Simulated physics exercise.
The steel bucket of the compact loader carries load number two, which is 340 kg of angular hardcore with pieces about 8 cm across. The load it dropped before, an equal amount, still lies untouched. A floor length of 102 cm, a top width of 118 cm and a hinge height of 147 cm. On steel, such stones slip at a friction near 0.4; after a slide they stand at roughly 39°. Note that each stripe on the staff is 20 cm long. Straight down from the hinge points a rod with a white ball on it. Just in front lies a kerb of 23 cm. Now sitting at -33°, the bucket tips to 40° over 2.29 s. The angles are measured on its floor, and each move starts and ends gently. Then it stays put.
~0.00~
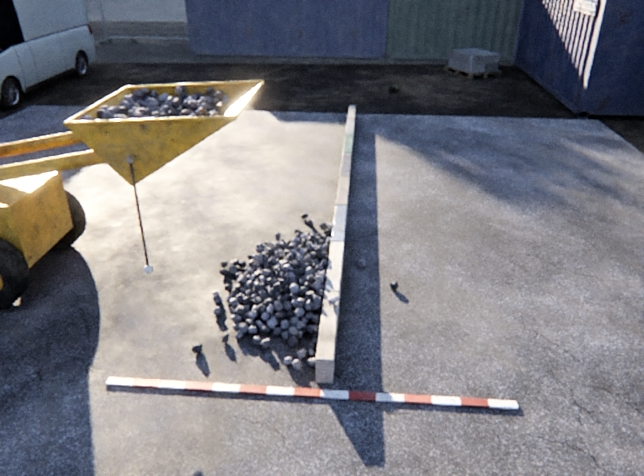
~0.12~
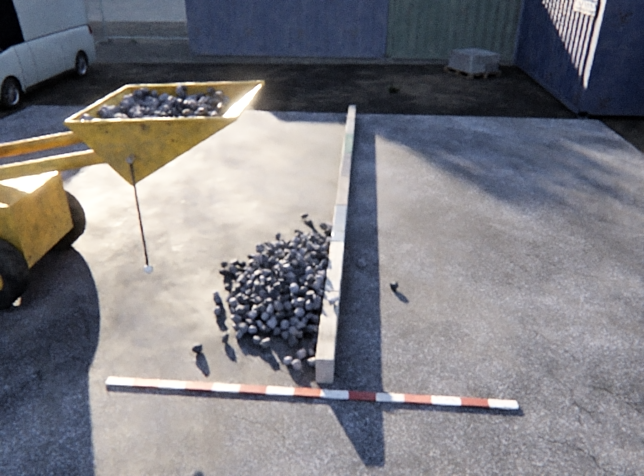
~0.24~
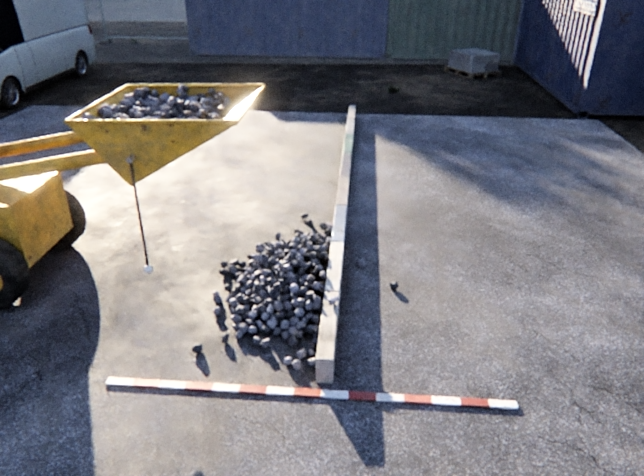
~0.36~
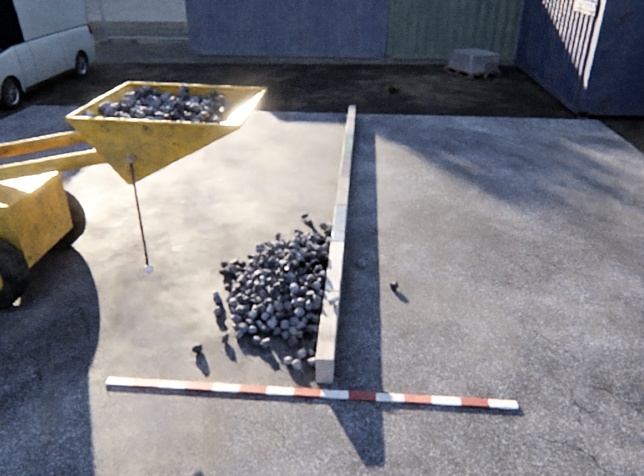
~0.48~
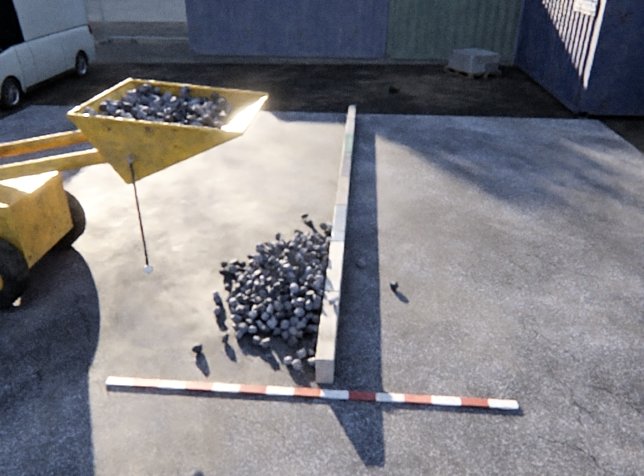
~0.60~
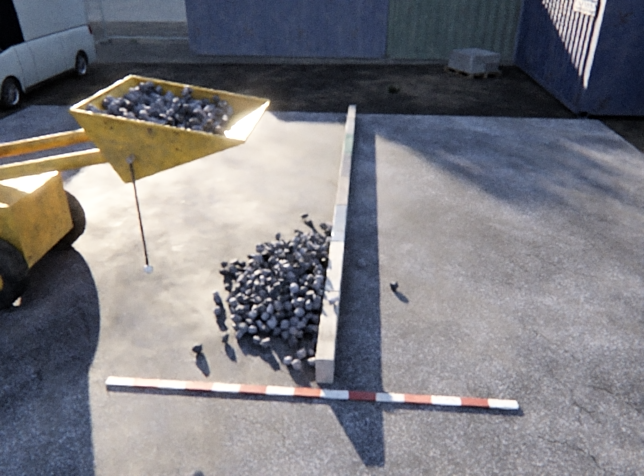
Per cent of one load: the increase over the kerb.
1 percent.
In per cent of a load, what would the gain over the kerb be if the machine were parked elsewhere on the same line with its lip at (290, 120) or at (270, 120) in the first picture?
Near 25 in a hundred, then near 15 in a hundred.
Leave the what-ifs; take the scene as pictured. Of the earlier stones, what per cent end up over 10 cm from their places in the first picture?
Around 0 in a hundred.
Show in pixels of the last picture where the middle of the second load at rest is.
The centre sits about (273, 265).
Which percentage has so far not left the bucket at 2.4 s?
40 % still inside.
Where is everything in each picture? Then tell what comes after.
The bucket is at -33°, its lip at (236, 118); the top of the load is at (179, 96). The earlier load is highest near (305, 269), 27 cm above ground level, 100 % on this side of the kerb, in the first frame.
Lip at (236, 119), floor tilted -32°, highest stones at (174, 95); the stones move at 0.0 m/s on average, in the second frame.
The bucket is at -31°, its lip at (238, 122); the top of the load is at (156, 94); the stones move at 0.1 m/s on average, in the third frame.
Lip at (240, 127), floor tilted -28°, highest stones at (149, 93); the stones move at 0.1 m/s on average, in the fourth frame.
The bucket is at -25°, its lip at (242, 134); the top of the load is at (150, 92); the stones move at 0.1 m/s on average, in the fifth frame.
Lip at (244, 142), floor tilted -21°, highest stones at (137, 92); the stones move at 0.1 m/s on average, in the sixth frame.
After 1.7 s the floor is at 29°; in per cent of one load, 100 in the bucket, 100 on this side of the kerb; the foremost stones are at (338, 295).
After 2.4 s the floor is at 40°; in per cent of one load, 38 in the bucket, 162 on this side of the kerb; the foremost stones are at (338, 295).
After 2.7 s the floor is at 40°; in per cent of one load, 4 in the bucket, 195 on this side of the kerb, 1 over the kerb; the foremost stones are at (350, 267).
After 5.4 s the floor is at 40°; in per cent of one load, 0 in the bucket, 198 on this side of the kerb, 2 over the kerb; the foremost stones are at (368, 274). Net gain over the kerb, 1.
